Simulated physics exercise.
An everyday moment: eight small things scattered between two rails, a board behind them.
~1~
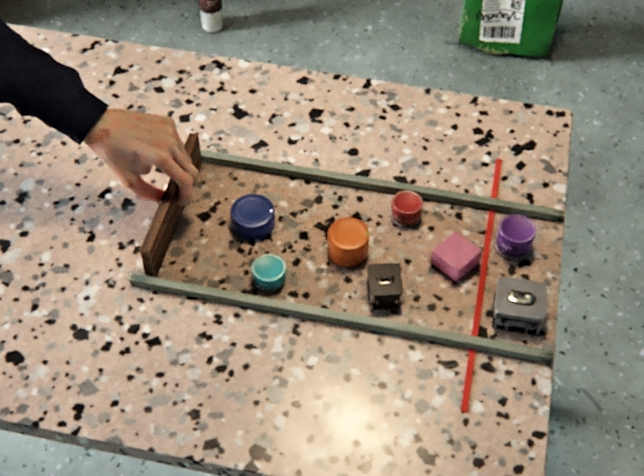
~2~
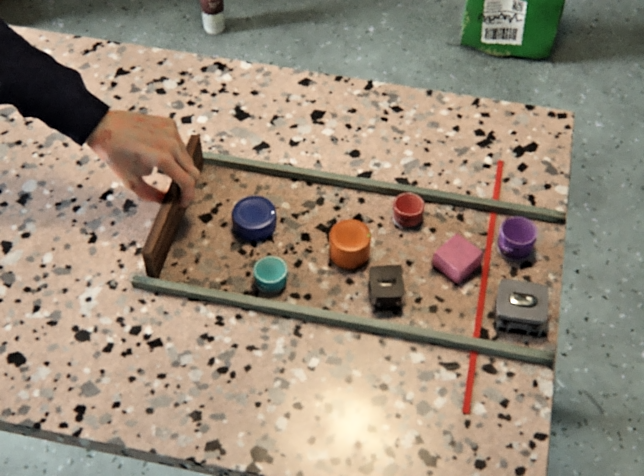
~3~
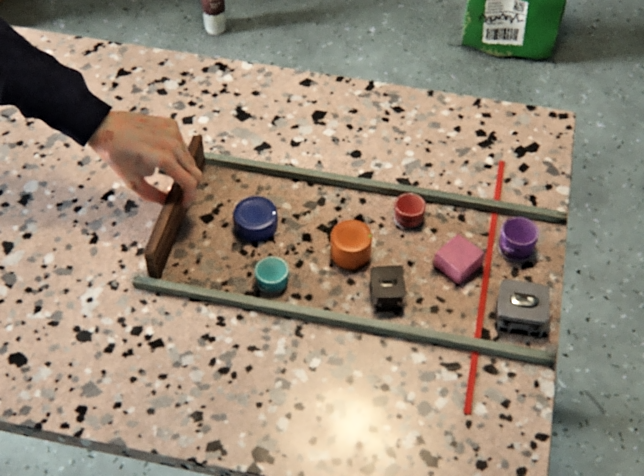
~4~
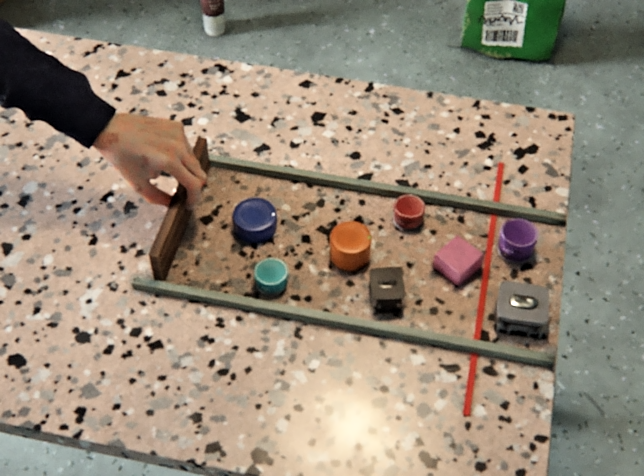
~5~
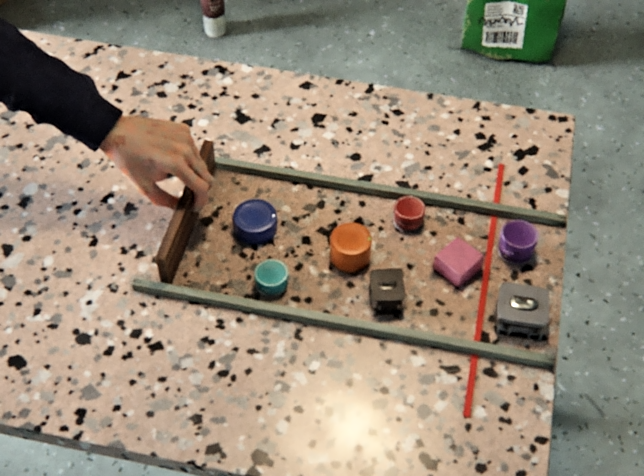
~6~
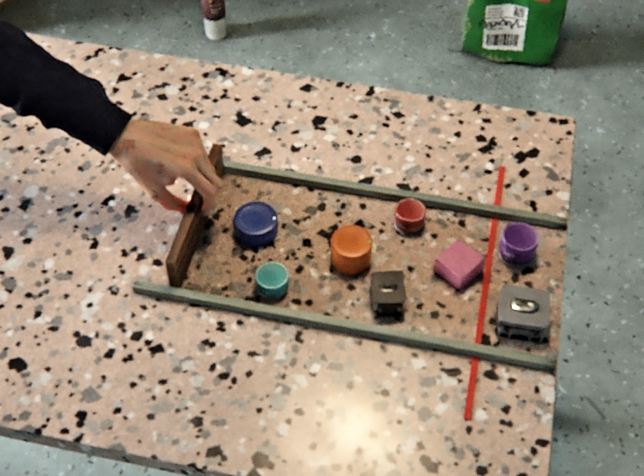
A dark wooden board, held by a hand at the left, slides slightly rightward between two rails toward a blue lid and a small teal pot, while the scattered pots, blocks and cases near the red tape stay still.
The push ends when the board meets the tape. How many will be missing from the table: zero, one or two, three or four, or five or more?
In the end the number that fall off is one or two.
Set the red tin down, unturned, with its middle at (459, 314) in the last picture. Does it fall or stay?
From there it drops off.
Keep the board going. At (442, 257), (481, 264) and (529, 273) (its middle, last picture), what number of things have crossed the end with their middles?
Past the end: 0, 1 and 4.
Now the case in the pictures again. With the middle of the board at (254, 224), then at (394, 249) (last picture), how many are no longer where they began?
By then 1, and 6.
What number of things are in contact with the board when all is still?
It touches 3.
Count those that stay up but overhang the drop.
The number is 1.
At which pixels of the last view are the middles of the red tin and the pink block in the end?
First (509, 233), then (551, 281).
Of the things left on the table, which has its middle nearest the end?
Foremost is the pink block.
A little later, none off yet; grey case at rest near (522, 314); purple pot at rest near (518, 245); pink block at rest near (459, 265).
Next, none off yet; grey case at rest near (522, 314); purple pot at rest near (518, 245); pink block at rest near (468, 265).
When it is over, the number that fall off is one or two; down, grey case.
